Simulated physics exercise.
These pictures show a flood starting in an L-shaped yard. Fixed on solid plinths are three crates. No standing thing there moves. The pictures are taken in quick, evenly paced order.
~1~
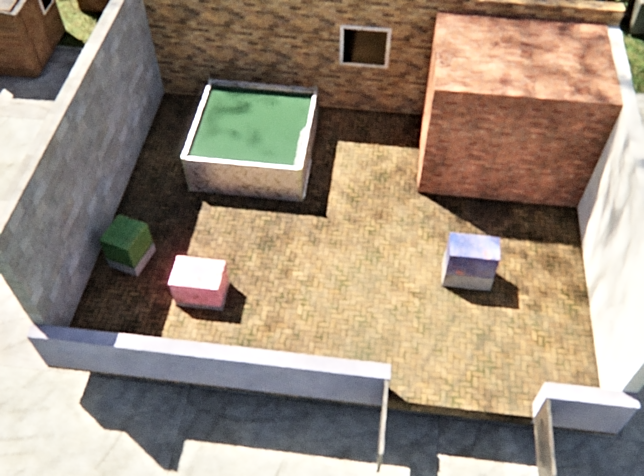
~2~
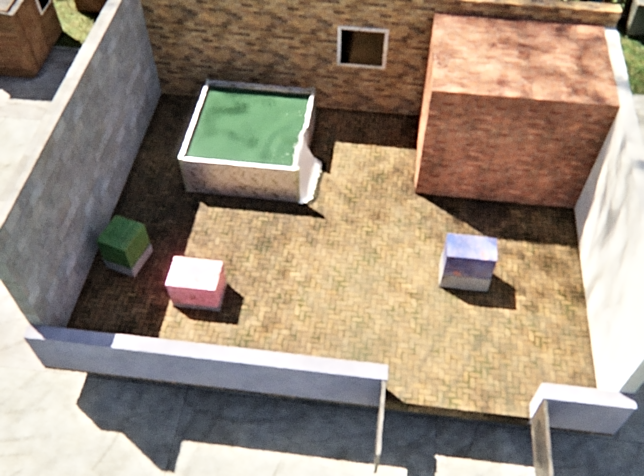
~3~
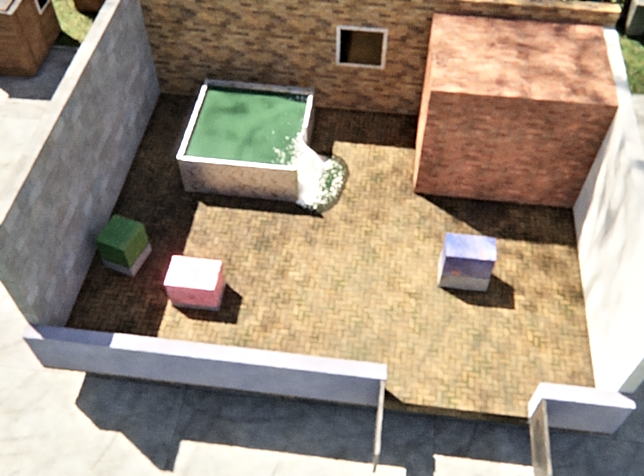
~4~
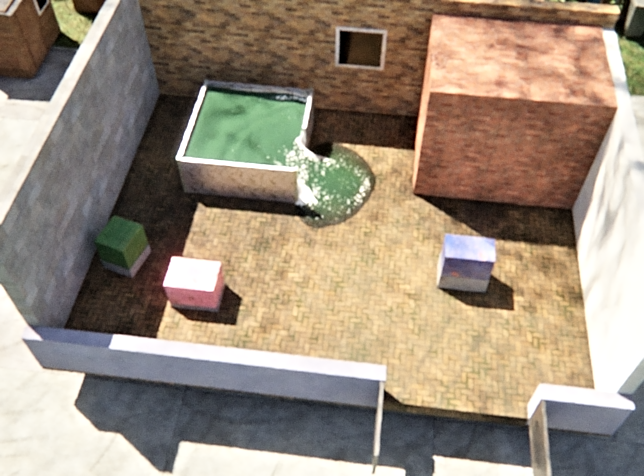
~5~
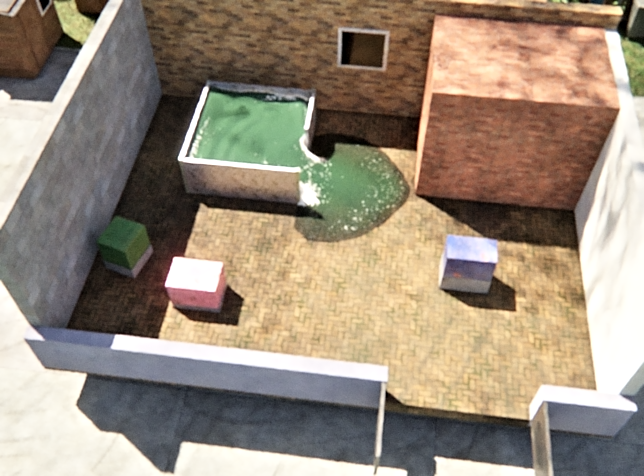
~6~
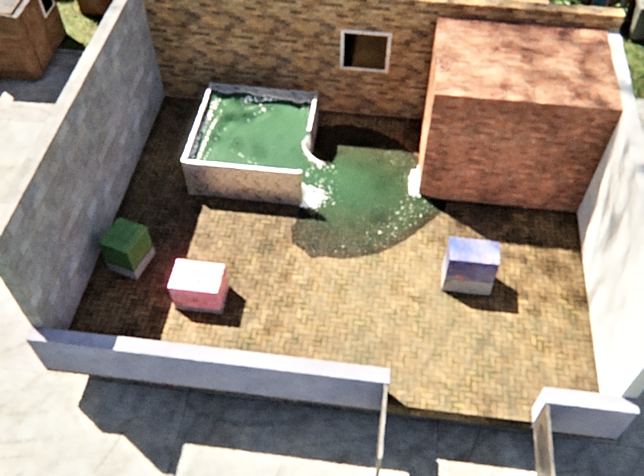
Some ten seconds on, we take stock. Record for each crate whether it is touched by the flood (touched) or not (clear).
Outcome: The blue crate is safe from the water; the green crate is safe from the water; the pink crate is safe from the water.
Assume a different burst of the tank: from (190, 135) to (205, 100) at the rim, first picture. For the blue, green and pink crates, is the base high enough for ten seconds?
Result: Blue is not reached; green is swamped; pink is swamped.
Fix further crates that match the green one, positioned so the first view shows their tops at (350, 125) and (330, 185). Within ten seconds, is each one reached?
In the listed order, the first crate gets reached while the second gets reached.
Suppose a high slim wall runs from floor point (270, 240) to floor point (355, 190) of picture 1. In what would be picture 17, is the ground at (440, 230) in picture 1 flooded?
There: Wet.
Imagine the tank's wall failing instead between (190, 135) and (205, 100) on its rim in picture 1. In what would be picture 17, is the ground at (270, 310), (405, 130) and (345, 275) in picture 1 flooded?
Those three come out moisture-free, moisture-free and moisture-free, one after another.
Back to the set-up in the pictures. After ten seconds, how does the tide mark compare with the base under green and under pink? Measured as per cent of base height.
Peak levels: Approx. 30 % then 60 %.
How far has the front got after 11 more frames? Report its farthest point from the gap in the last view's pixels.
Pixel estimate: (592, 336).
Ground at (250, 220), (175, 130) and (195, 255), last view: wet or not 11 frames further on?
First spot clear, second spot clear, third spot clear.
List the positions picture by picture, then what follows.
In the first picture, still water in the tank at (253, 125).
In the second picture, the front is at (304, 204), out from the gap at (301, 170).
In the third picture, water pours out at (300, 170) and has run to (343, 164).
In the fourth picture, water pours out at (299, 172) and has run to (370, 175).
In the fifth picture, the front is at (405, 185), out from the gap at (301, 173).
In the sixth picture, the front is at (439, 208), out from the gap at (304, 174).
A moment on, water covers 30 % of the floor; the blue crate water round its plinth, the green crate not reached, the pink crate not reached.
Next, water covers 45 % of the floor; the blue crate water round its plinth, the green crate not reached, the pink crate not reached.
Then, water covers 55 % of the floor; the blue crate water round its plinth, the green crate not reached, the pink crate not reached.
Later, water covers 65 % of the floor; the blue crate water round its plinth, the green crate not reached, the pink crate not reached.
In the end, water covers 90 % of the floor; the blue crate stayed above the water, the green crate stayed above the water, the pink crate stayed above the water.
